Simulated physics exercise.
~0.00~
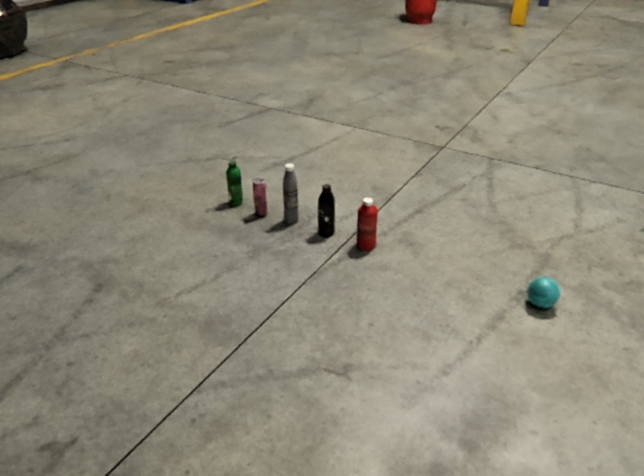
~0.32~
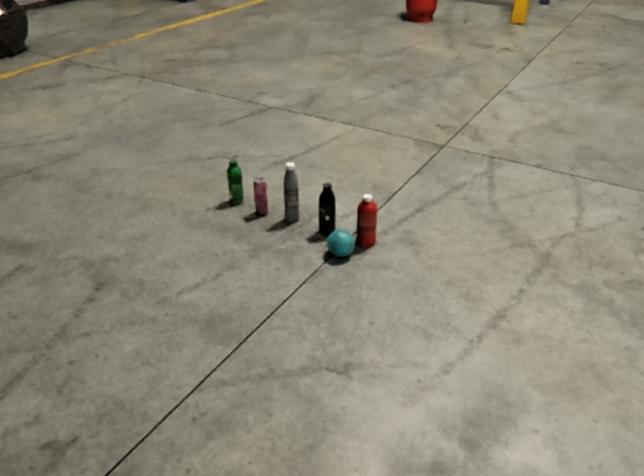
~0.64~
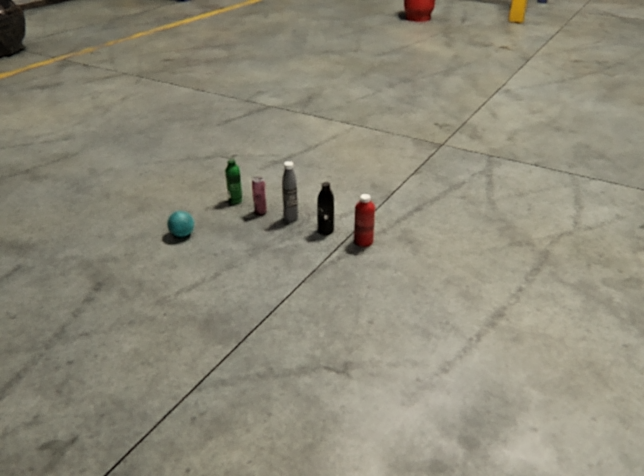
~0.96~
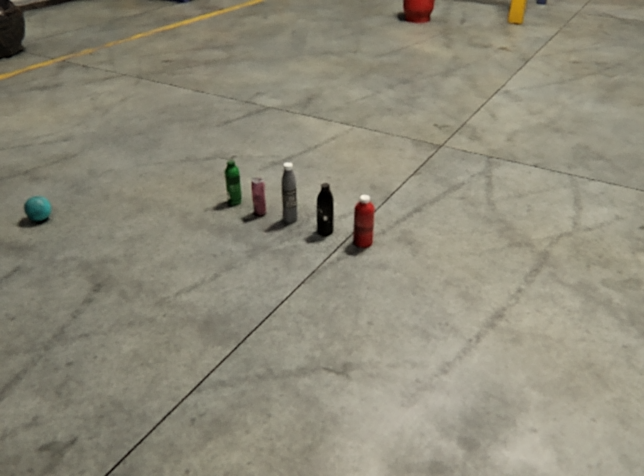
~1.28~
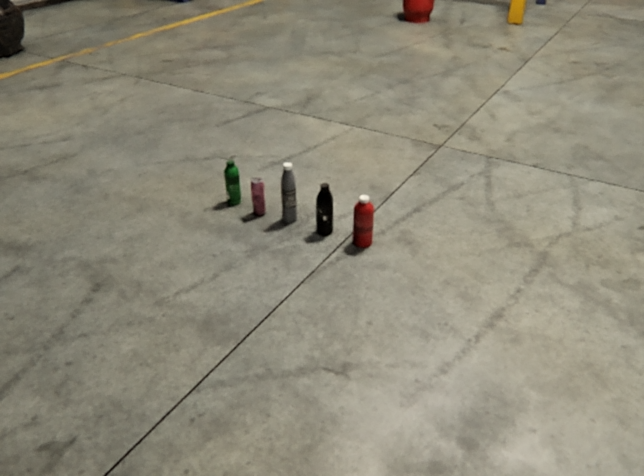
On a concrete floor, a turquoise ball rolls leftward in front of five standing bottles and cans and leaves view, toppling none.
